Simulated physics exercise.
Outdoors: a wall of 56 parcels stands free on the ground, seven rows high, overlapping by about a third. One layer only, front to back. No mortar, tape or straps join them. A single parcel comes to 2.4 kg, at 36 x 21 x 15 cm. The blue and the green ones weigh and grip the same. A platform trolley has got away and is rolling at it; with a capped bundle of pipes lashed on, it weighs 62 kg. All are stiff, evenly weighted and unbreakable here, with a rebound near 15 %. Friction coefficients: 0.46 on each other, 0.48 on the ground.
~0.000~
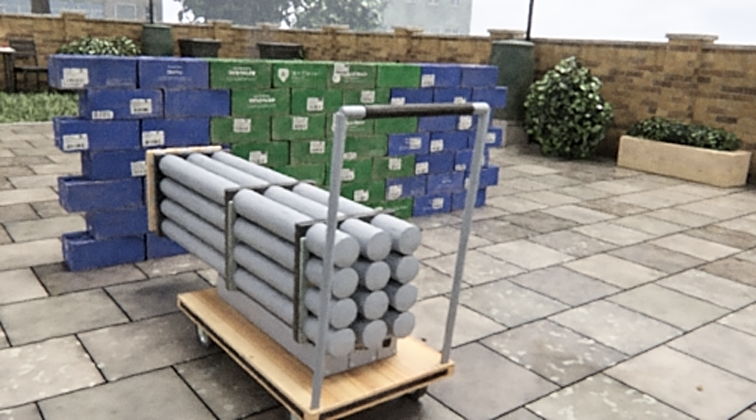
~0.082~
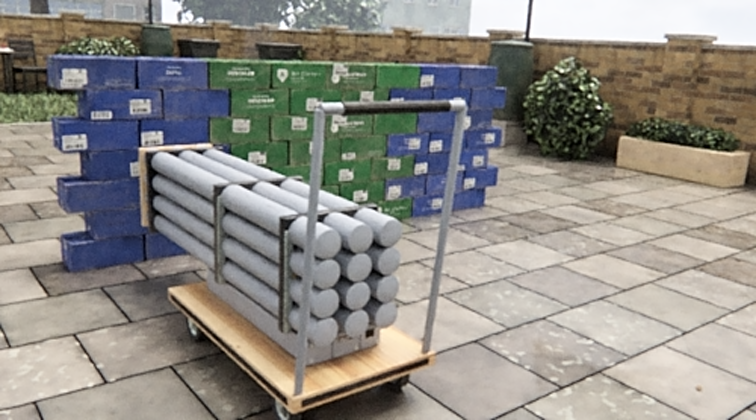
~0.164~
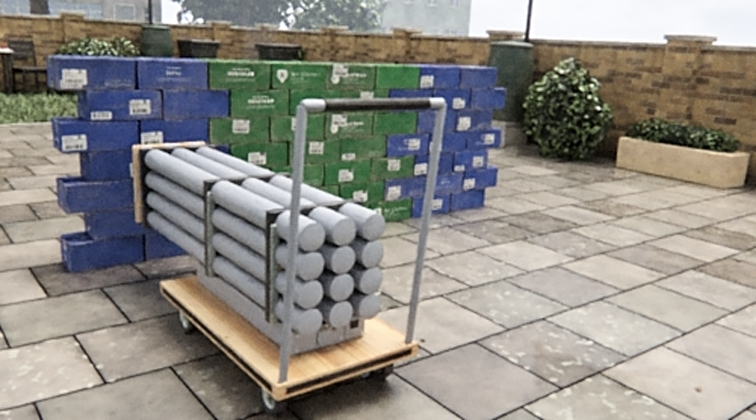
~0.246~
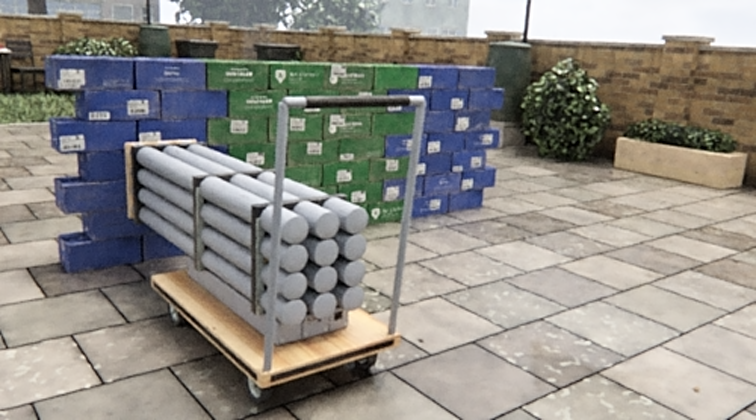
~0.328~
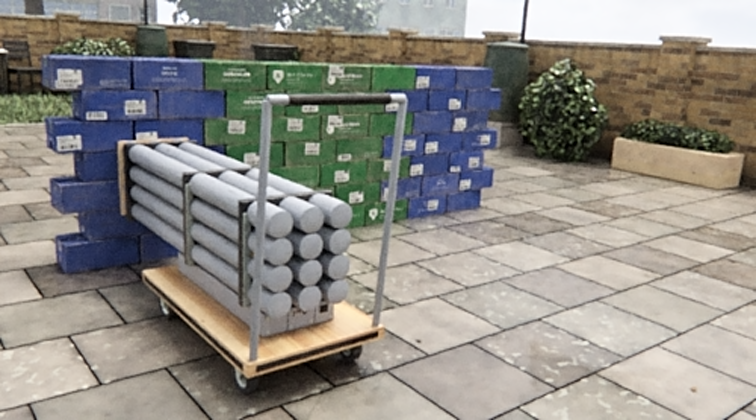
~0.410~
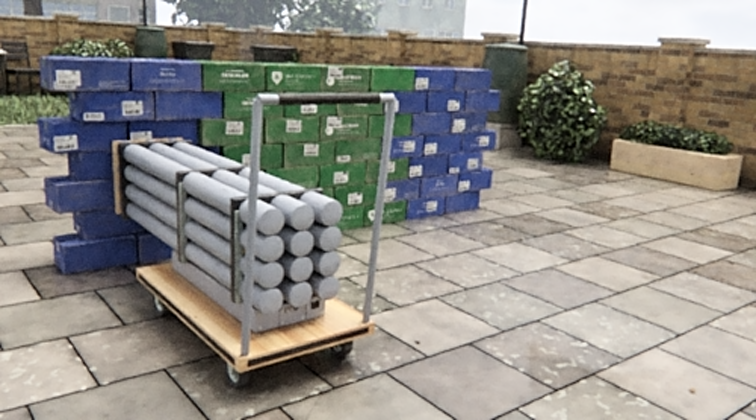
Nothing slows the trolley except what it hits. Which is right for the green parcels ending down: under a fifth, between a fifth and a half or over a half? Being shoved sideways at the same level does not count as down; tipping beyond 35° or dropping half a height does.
The part is between a fifth and a half.
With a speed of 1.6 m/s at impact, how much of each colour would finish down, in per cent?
In that case blue 40, green 40 per cent.
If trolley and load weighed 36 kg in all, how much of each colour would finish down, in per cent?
Then blue 0, green 0 per cent.
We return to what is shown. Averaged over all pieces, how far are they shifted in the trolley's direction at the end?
Some 35 cm on average.
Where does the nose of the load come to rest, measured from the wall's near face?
Roughly 15 cm.
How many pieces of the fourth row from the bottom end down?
The count is 3.
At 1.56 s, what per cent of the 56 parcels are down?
At that moment 40 per cent.
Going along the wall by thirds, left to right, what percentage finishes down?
In per cent: Left 90, middle 30, right 0.
After 1.04 s, load 13 cm past the wall's line, stopped; none of the 25 green parcels down (0 of 56 in all colours); top green parcel unmoved; top blue parcel 12° from how it stood.
After 1.56 s, load 13 cm past the wall's line, stopped; 9 of the 25 green parcels down (22 of 56 in all colours); top green parcel unmoved; top blue parcel 41° from how it stood, 20 cm lower.
After 1.92 s, load 13 cm past the wall's line, stopped; 9 of the 25 green parcels down (22 of 56 in all colours); top green parcel unmoved; top blue parcel on its side.
In the end (2.9 s), load 13 cm past the wall's line, stopped; 9 of the 25 green parcels down (22 of 56 in all colours); top green parcel unmoved; top blue parcel upside down. That is 36 per cent. From the last view, middles, top green parcel near (384, 78), top blue parcel near (165, 171).
